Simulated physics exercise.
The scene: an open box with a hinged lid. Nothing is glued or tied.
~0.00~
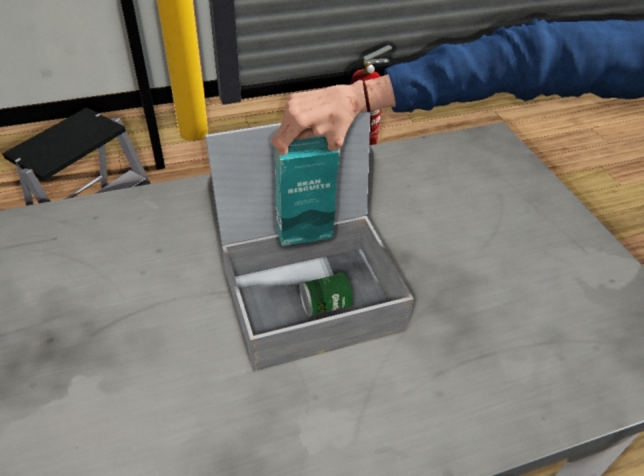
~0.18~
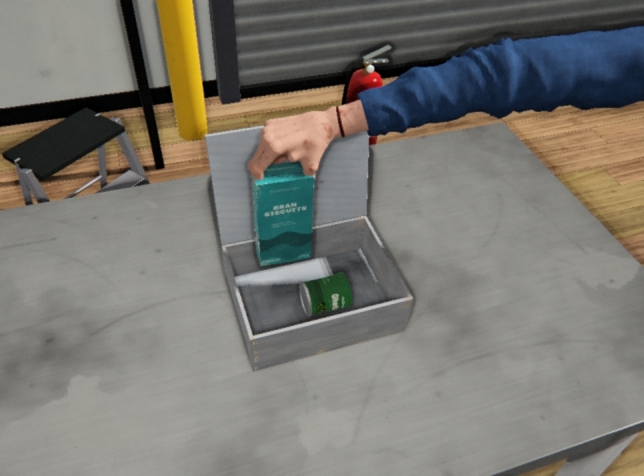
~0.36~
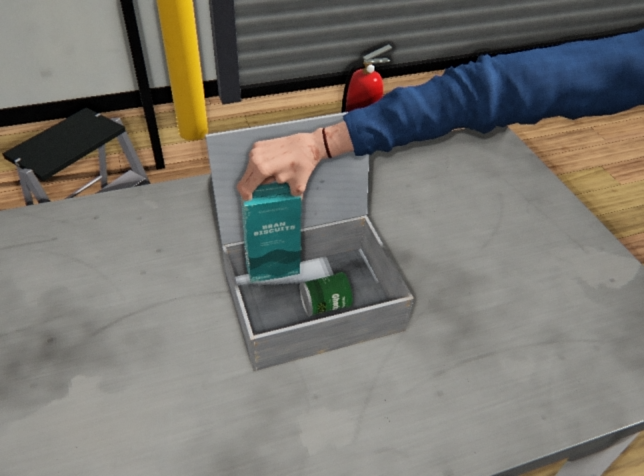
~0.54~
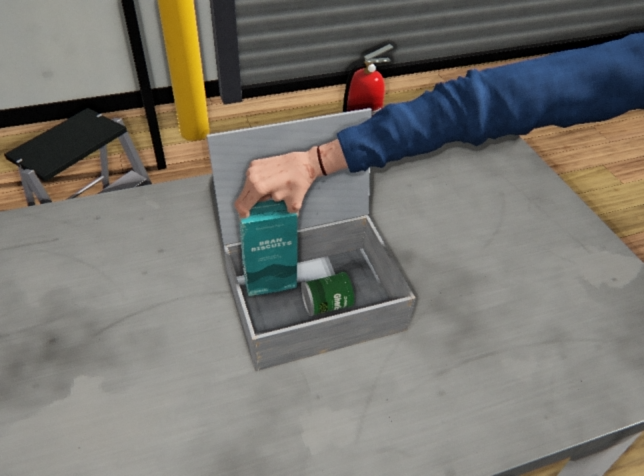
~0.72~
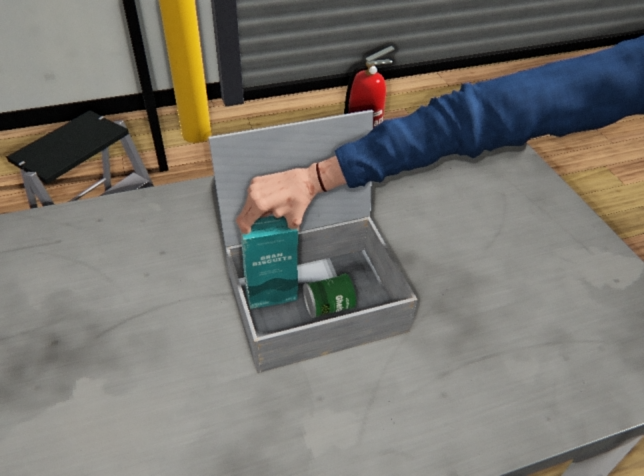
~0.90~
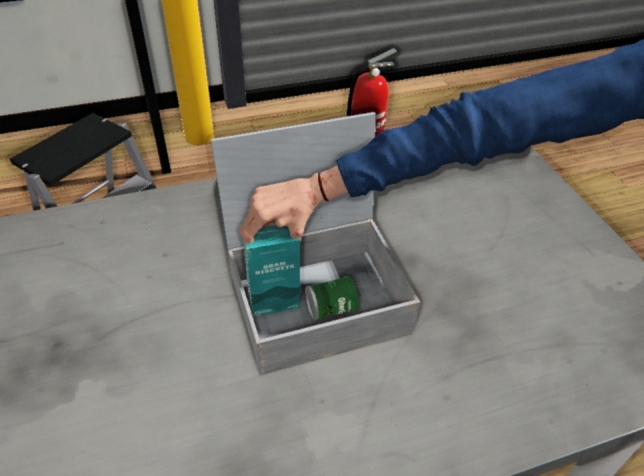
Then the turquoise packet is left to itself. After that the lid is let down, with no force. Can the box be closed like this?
Outcome: The lid is held up.
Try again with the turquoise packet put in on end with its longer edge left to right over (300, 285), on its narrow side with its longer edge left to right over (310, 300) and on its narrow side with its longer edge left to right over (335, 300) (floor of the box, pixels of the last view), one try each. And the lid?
In the first case it stays ajar; in the second case it sits on the rim; in the third case it shuts flat.
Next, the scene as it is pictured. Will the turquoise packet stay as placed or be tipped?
It tips.
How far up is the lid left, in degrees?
Some 14° above the rim.
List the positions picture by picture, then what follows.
Still above its spot; turquoise packet (305, 193); green tin (325, 294), in the first frame.
Still above its spot; turquoise packet (283, 215); green tin (325, 294), in the second frame.
Still above its spot; turquoise packet (272, 234); green tin (326, 294), in the third frame.
Still above its spot; turquoise packet (269, 249); green tin (327, 294), in the fourth frame.
Still above its spot; turquoise packet (270, 263); green tin (329, 296), in the fifth frame.
Put in, still held; turquoise packet (273, 271); green tin (332, 298), in the sixth frame.
After 2.10 s, lid starting down.
After 2.50 s, lid 59° above the rim.
After 2.80 s, lid 36° above the rim; turquoise packet turned 27° from how it was put near (278, 289).
After 2.90 s, lid 26° above the rim; turquoise packet turned 48° from how it was put near (282, 309).
In the end (3.4 s), lid 15° above the rim; toppled in the box, turquoise packet; green tin unmoved. At the end, from the last picture's camera, turquoise packet near (278, 310).
